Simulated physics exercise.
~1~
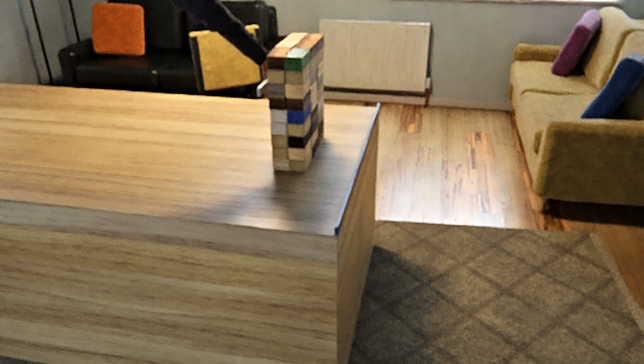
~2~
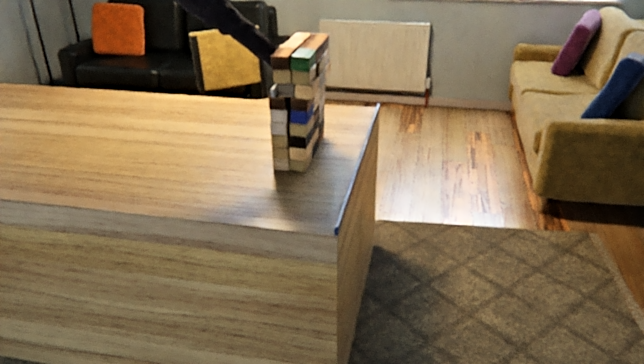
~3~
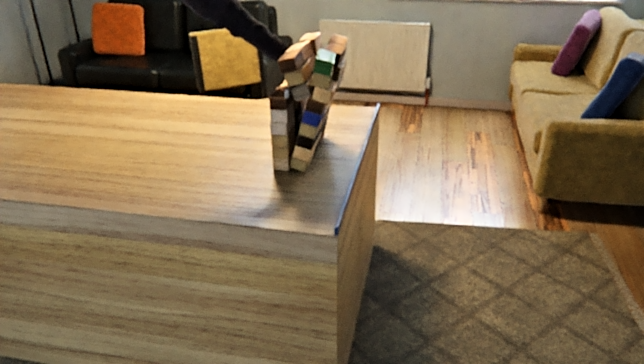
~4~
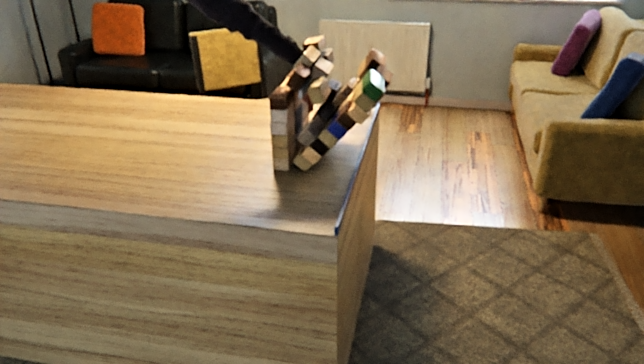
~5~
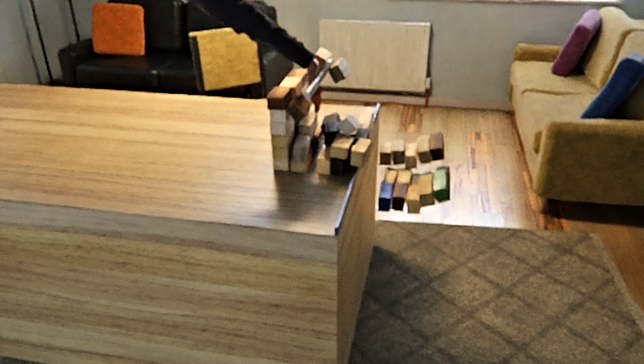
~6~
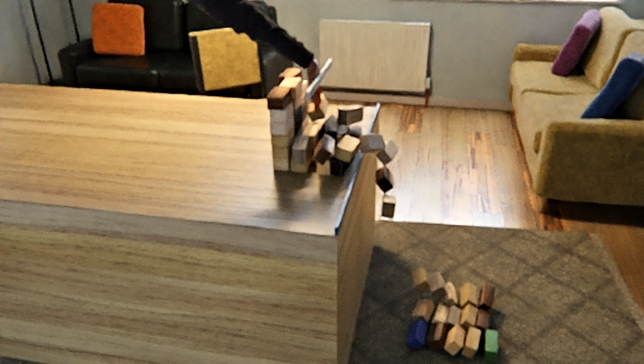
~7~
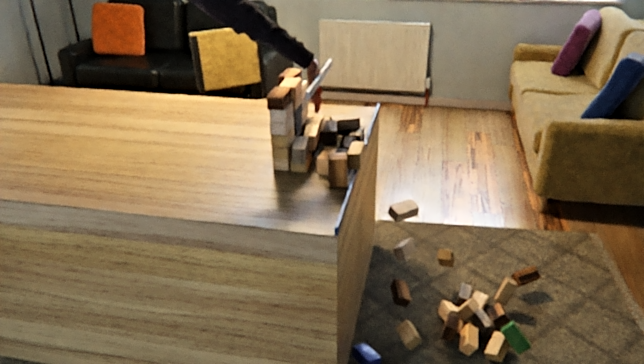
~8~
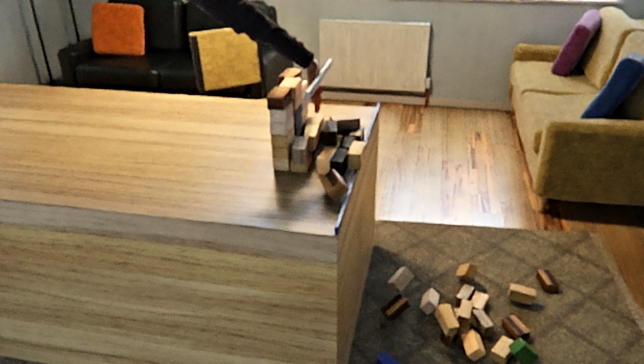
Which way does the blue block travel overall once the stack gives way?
The blue block moves down, dropping from the cupboard top towards the rug below.
Dark-sleeved arm pushing a stacked wooden block tower rightward, toppling it, with some blocks spilling onto the rug and others staying on the cupboard.
